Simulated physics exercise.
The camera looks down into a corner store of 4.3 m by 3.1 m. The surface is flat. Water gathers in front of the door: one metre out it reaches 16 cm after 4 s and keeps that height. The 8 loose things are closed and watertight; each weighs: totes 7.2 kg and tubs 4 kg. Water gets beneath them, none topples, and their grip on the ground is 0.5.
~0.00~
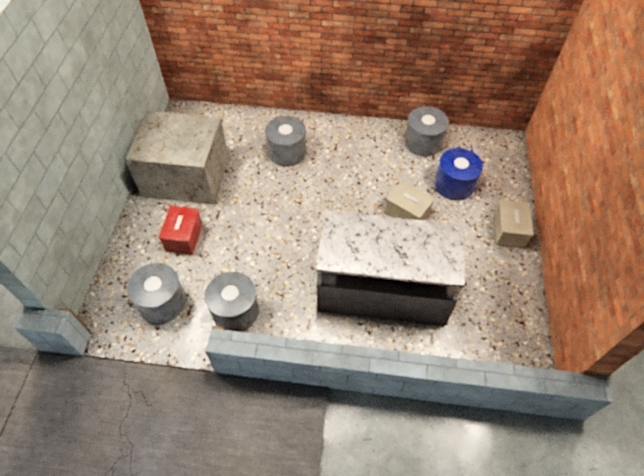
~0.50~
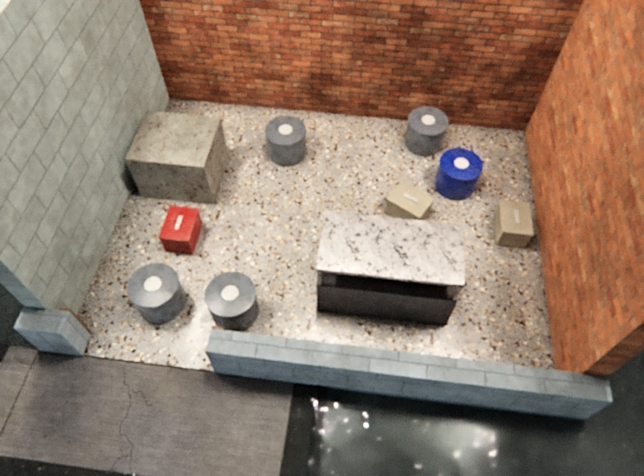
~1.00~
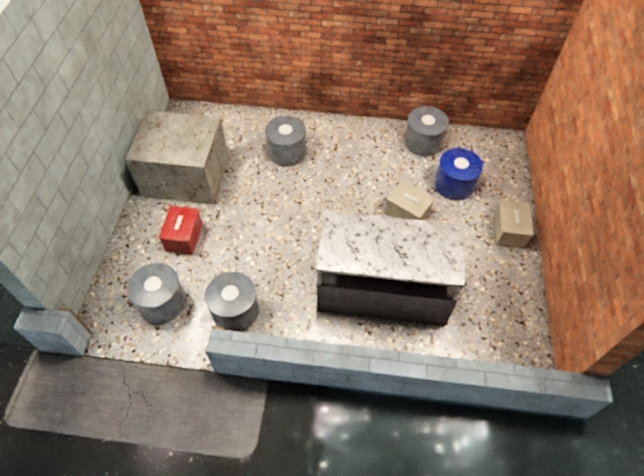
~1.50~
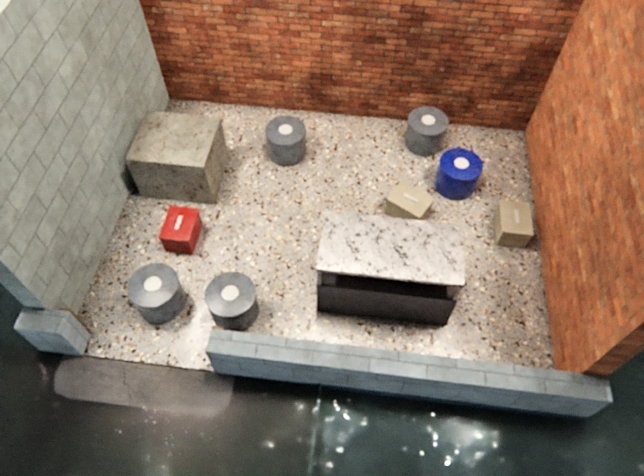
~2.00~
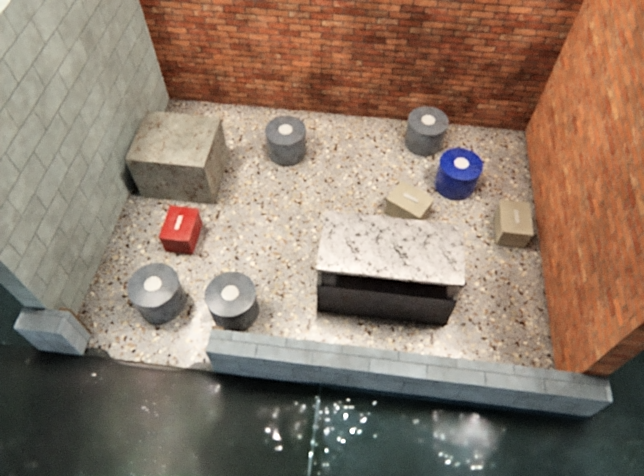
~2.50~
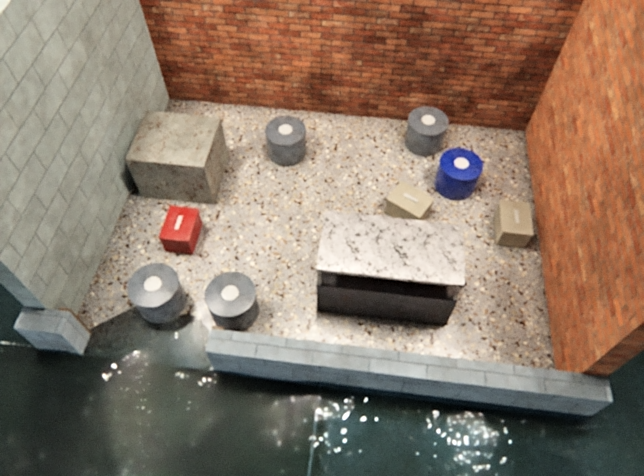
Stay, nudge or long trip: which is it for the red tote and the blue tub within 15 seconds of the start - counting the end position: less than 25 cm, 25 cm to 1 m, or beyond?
Red tote travels far, blue tub ends far away.
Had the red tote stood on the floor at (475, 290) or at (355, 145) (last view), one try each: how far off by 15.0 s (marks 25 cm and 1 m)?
In that order: It travels far; it gets carried off.
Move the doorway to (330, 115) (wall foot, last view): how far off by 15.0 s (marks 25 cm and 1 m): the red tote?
Then the red tote moves a short way.
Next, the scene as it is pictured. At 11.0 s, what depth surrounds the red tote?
About 11 cm.
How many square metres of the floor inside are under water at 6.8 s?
About 8.5 m2.
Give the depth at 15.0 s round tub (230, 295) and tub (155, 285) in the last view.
About 7 and 12 cm.
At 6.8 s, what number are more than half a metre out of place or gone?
By then 2.
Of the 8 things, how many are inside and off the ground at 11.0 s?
I count 7.
After 3.5 s the red tote is near (179, 223), 0.0 m from its start, aground; the blue tub is near (461, 164), 0.0 m from its start, aground; 0 afloat.
After 6.8 s the red tote is near (304, 173), 1.4 m from its start, aground; the blue tub is near (461, 164), 0.0 m from its start, aground; 2 afloat.
After 11.0 s the red tote is near (476, 125), 3.4 m from its start, afloat; the blue tub is near (480, 173), 0.2 m from its start, afloat; 7 afloat.
After 15.0 s the red tote is near (528, 235), 3.4 m from its start, afloat; the blue tub is near (481, 269), 1.3 m from its start, afloat; 8 afloat.
